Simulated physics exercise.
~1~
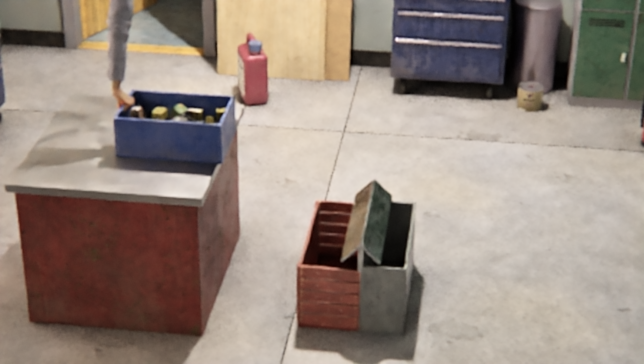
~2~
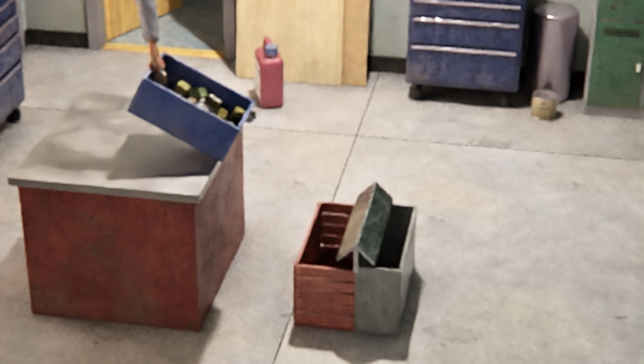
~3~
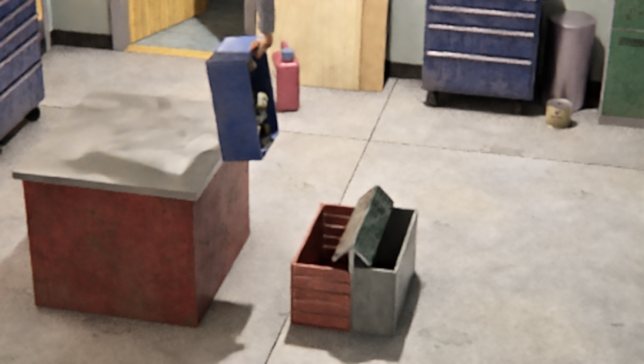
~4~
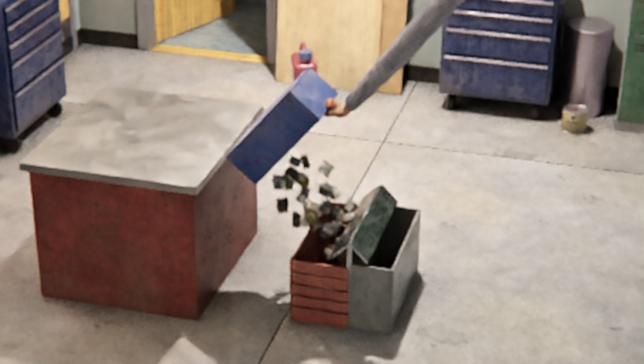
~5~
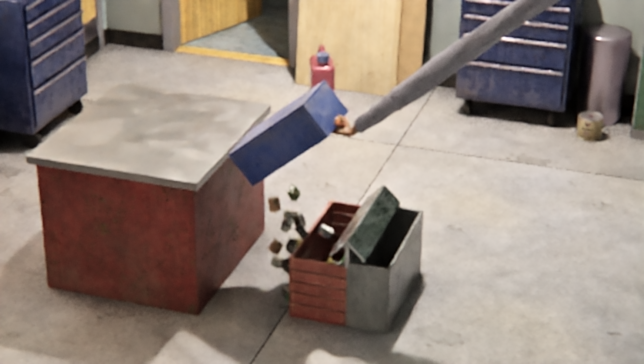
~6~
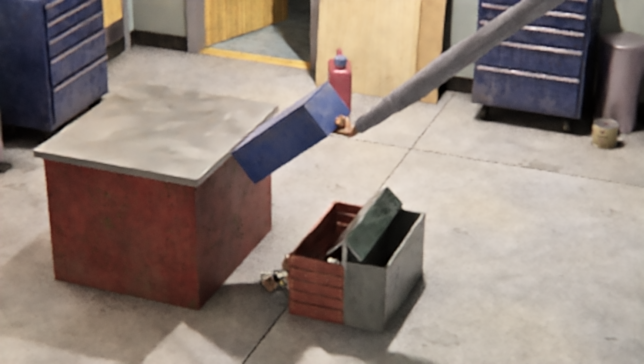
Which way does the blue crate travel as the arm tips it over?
The blue crate moves to the right, going from the top of the bench out past its edge.
